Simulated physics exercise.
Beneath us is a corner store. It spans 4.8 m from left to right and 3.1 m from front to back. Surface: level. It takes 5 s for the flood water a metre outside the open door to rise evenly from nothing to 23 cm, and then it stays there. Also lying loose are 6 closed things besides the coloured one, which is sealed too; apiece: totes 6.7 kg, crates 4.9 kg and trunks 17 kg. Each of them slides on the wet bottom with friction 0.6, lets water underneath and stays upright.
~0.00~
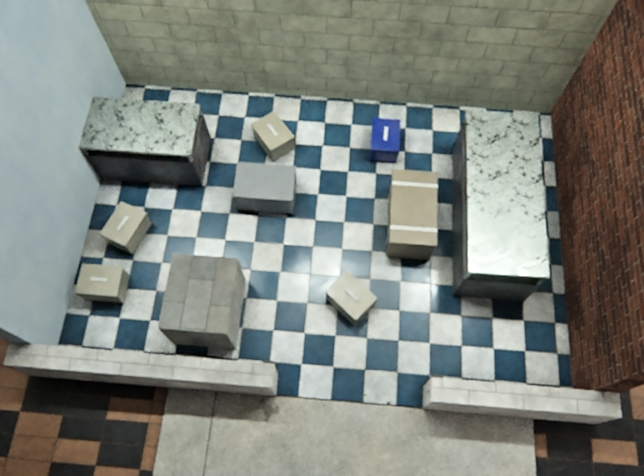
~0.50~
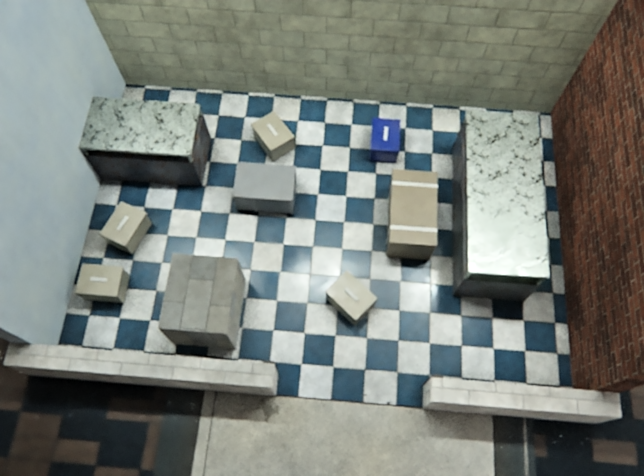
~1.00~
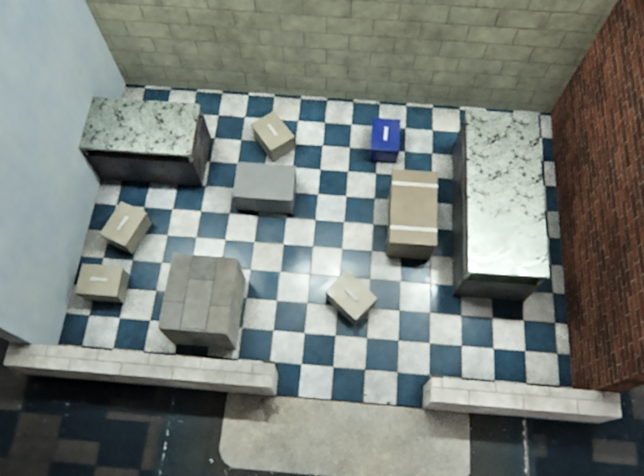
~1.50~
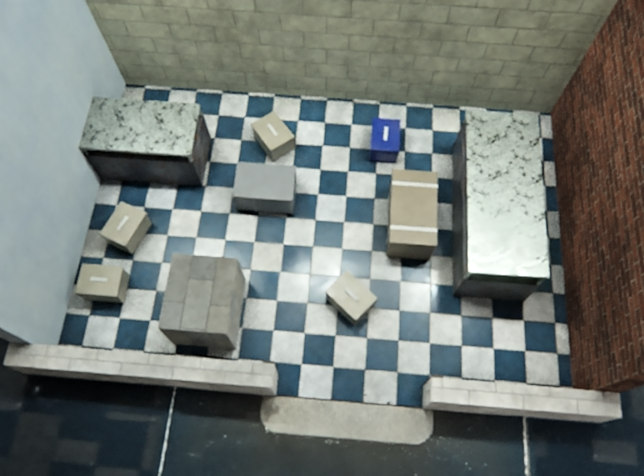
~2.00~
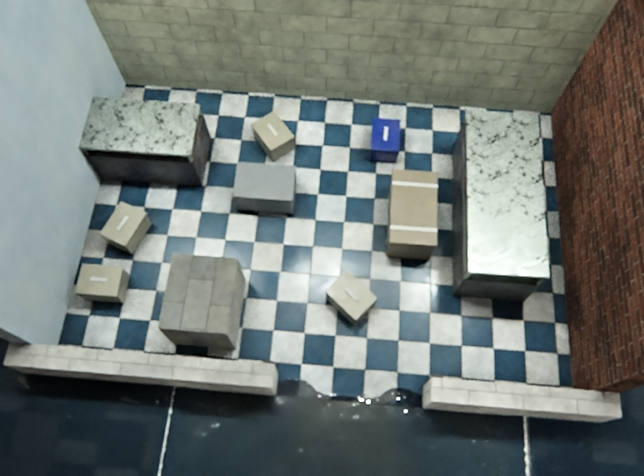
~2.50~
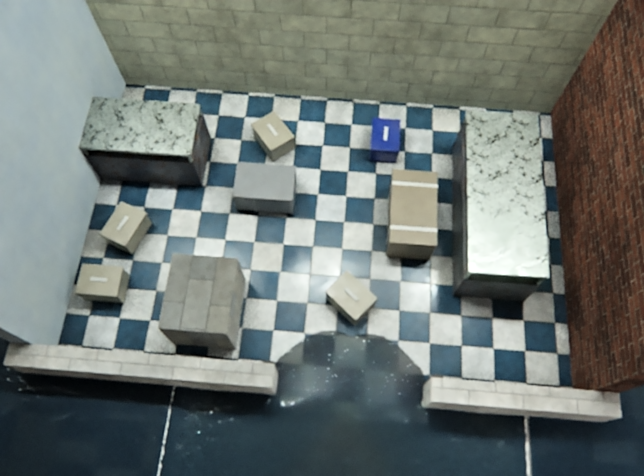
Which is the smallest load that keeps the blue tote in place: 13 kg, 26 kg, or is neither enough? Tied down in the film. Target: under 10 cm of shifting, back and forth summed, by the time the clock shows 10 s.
Only 26 kg works.
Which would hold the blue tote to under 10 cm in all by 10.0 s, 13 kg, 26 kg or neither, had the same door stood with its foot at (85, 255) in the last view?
Result: Heavier option only.
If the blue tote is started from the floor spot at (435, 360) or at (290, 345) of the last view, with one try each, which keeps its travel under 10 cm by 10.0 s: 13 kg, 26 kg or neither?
Any load; heavier load only.
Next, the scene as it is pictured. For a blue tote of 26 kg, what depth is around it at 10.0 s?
About 15 cm.
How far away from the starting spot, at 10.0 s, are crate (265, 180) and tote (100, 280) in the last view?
First 100 cm, then 5 cm.
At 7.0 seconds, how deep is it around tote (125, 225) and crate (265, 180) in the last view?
About 2 and 9 cm.
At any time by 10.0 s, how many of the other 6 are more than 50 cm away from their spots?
The answer here is 3.
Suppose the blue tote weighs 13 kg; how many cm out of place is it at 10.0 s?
About 50 cm off its spot.
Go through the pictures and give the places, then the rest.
The blue tote at (386, 134) rests on the ground; water covers 0.0 m2; 0 of 7 have shifted, in the first picture.
The blue tote at (386, 134) rests on the ground; 0.0 m2 under water; 0 of 7 have shifted, in the second picture.
The blue tote at (386, 134) rests on the ground; water covers 0.0 m2; 0 of 7 have shifted, in the third picture.
The blue tote at (386, 134), on the bottom; water covers 0.0 m2; 0 of 7 have shifted, in the fourth picture.
The blue tote at (386, 134) rests on the ground; water covers 0.0 m2; 0 of 7 have shifted, in the fifth picture.
The blue tote at (386, 134) rests on the ground; water covers 0.4 m2; 0 of 7 have shifted, in the sixth picture.
After 3.5 s the blue tote would be 0 cm from its start with 13 kg and 0 cm from its start with 26 kg; 0 cm of water round it then.
After 4.5 s the blue tote would be 0 cm from its start with 13 kg and 0 cm from its start with 26 kg; 0 cm of water round it then.
After 7.0 s the blue tote would be 25 cm from its start with 13 kg and 1 cm from its start with 26 kg; 8 cm of water round it then.
After 10.0 s the blue tote would be 47 cm from its start with 13 kg and 1 cm from its start with 26 kg; 15 cm of water round it then.
